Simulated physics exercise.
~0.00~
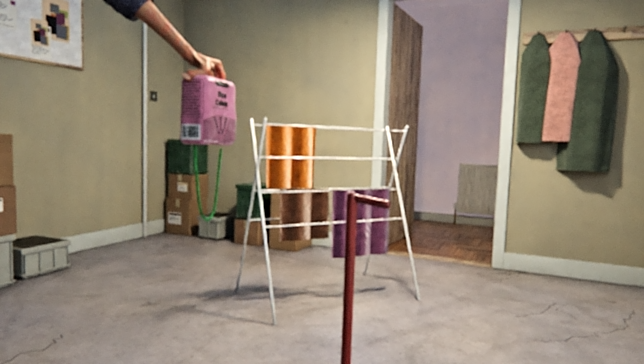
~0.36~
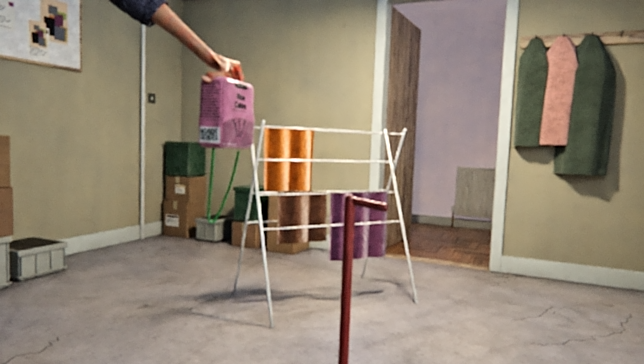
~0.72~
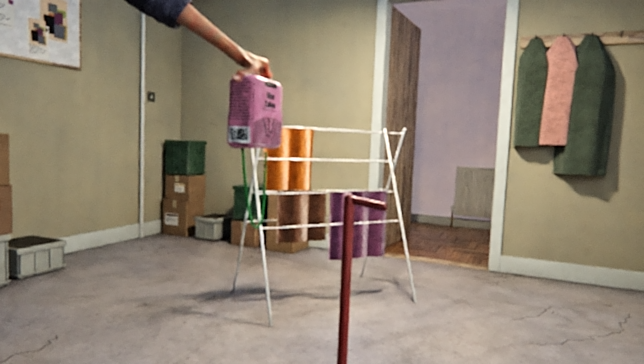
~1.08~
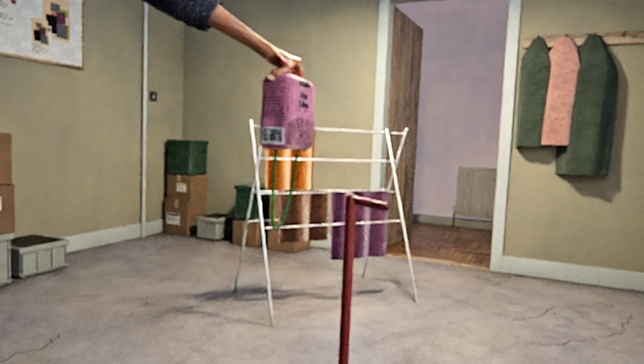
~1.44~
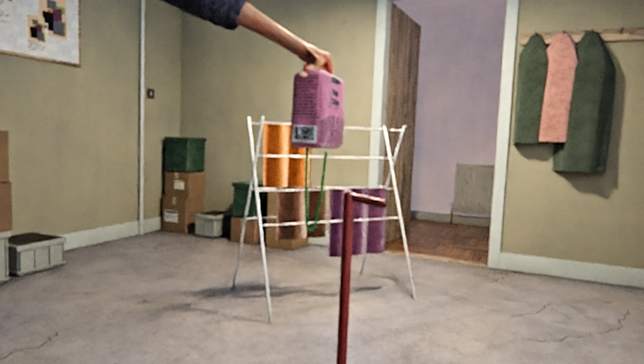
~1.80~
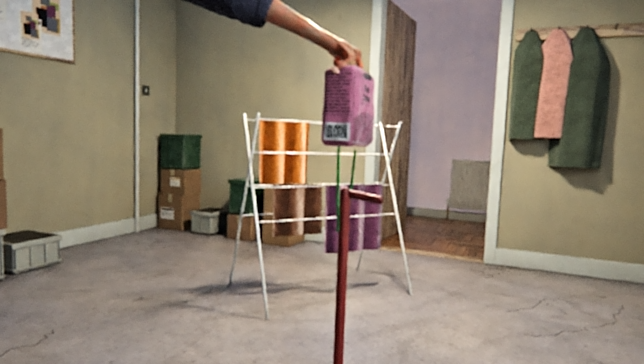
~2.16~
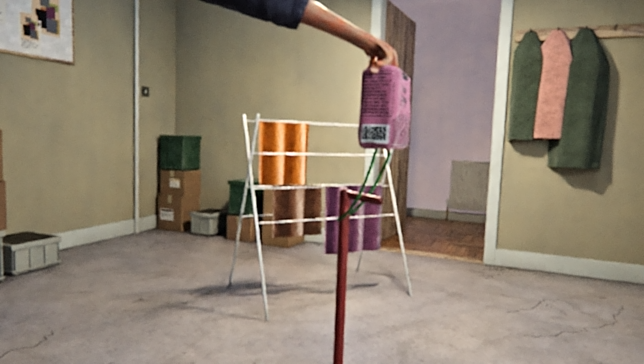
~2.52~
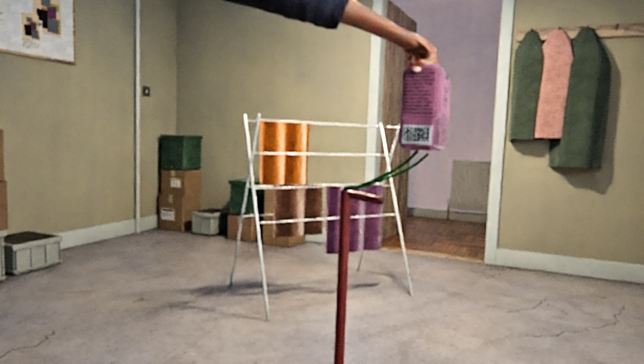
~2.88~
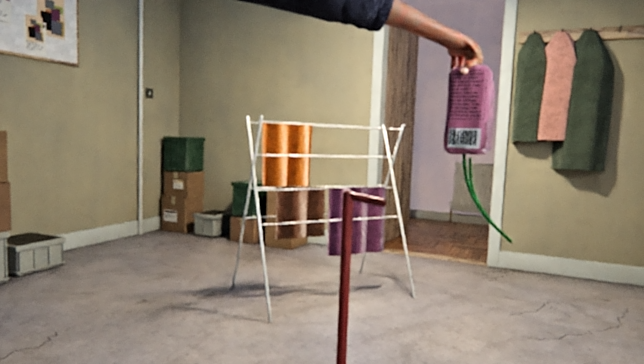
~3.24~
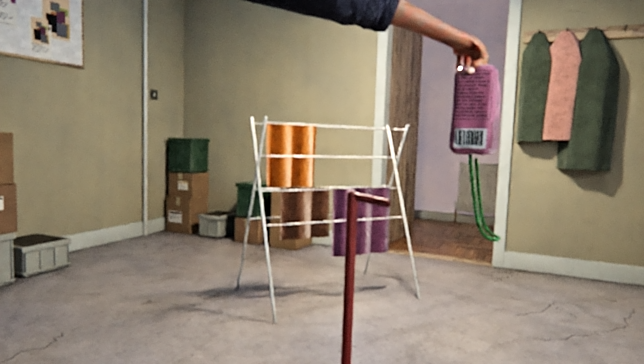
A pink sack with a green cord dangling beneath it was carried by a hand from left to right, past a drying rack and over a dark red hooked post, where the cord trailed across the top, then swung free as the sack stopped beyond it.
